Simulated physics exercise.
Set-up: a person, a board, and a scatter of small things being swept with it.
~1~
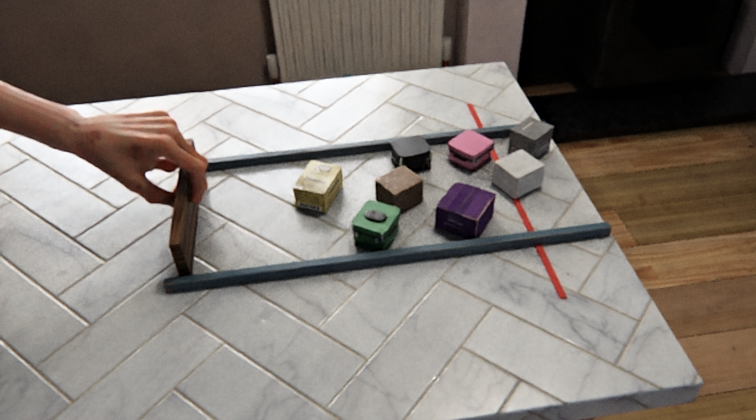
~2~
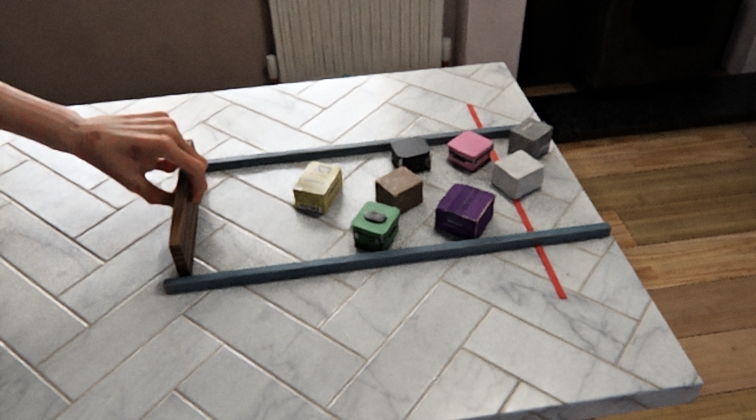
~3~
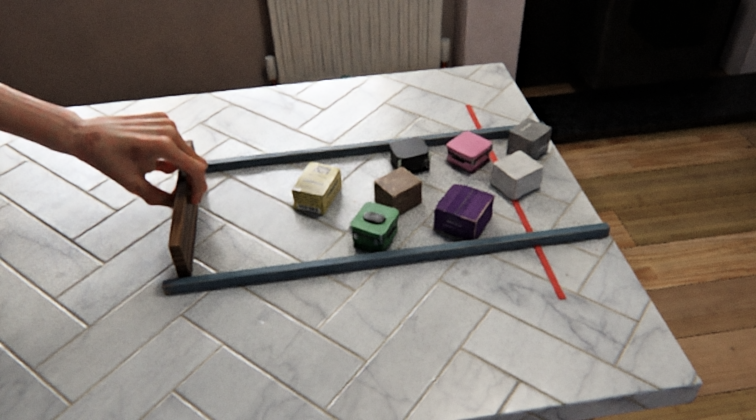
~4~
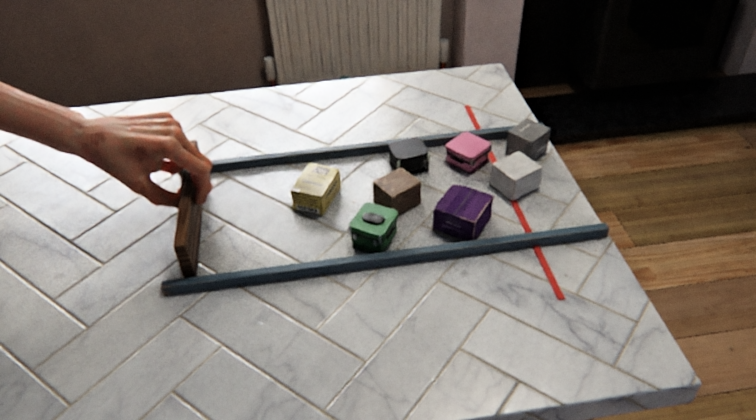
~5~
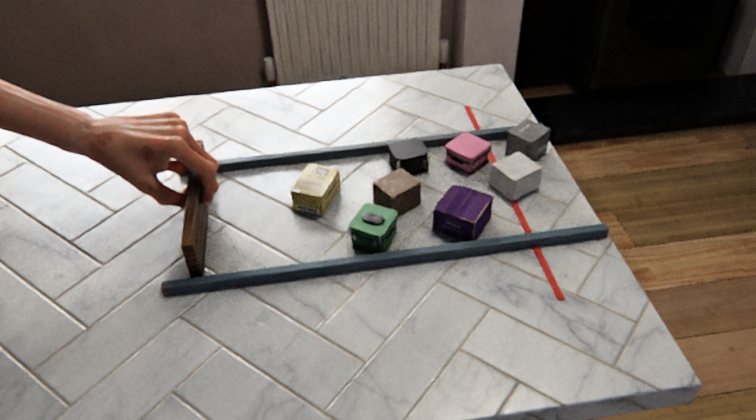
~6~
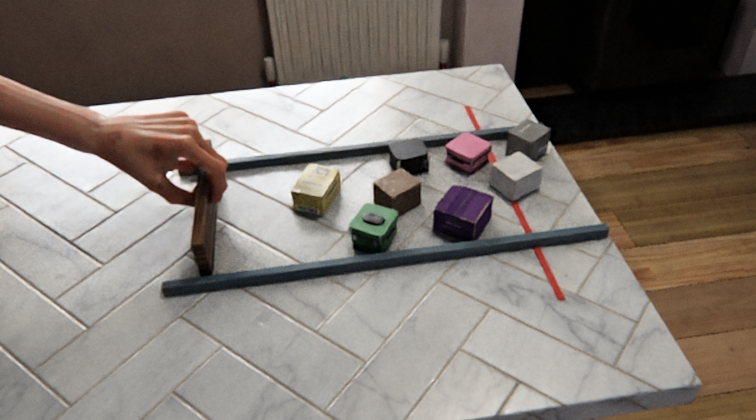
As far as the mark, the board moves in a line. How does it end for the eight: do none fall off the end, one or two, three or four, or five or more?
It ends with one or two off the end.
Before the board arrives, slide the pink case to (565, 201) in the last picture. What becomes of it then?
Result: It tips off.
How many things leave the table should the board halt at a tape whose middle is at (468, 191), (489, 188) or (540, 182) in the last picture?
In that order 1, 1 and 5.
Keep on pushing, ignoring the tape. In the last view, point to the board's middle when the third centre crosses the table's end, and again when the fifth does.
At (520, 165) for the third, at (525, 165) for the fifth.
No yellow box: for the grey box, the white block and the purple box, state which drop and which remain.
Well, the grey box winds up down, the white block is still there, and the purple box is still there.
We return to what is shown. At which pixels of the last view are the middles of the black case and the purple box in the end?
Final positions - black case around (538, 142), purple box around (580, 200).
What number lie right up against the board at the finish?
3.
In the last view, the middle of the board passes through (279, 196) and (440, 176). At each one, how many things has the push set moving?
That gives 0 for the first and 7 for the second.
A little later, none off yet; grey box at rest near (528, 142); white block at rest near (516, 176); pink case at rest near (468, 154).
Next, none off yet; grey box at rest near (530, 141); white block at rest near (516, 176); pink case shifted about its own width near (496, 153).
When it is over, the number that fall off is one or two; down, pink case and grey box.
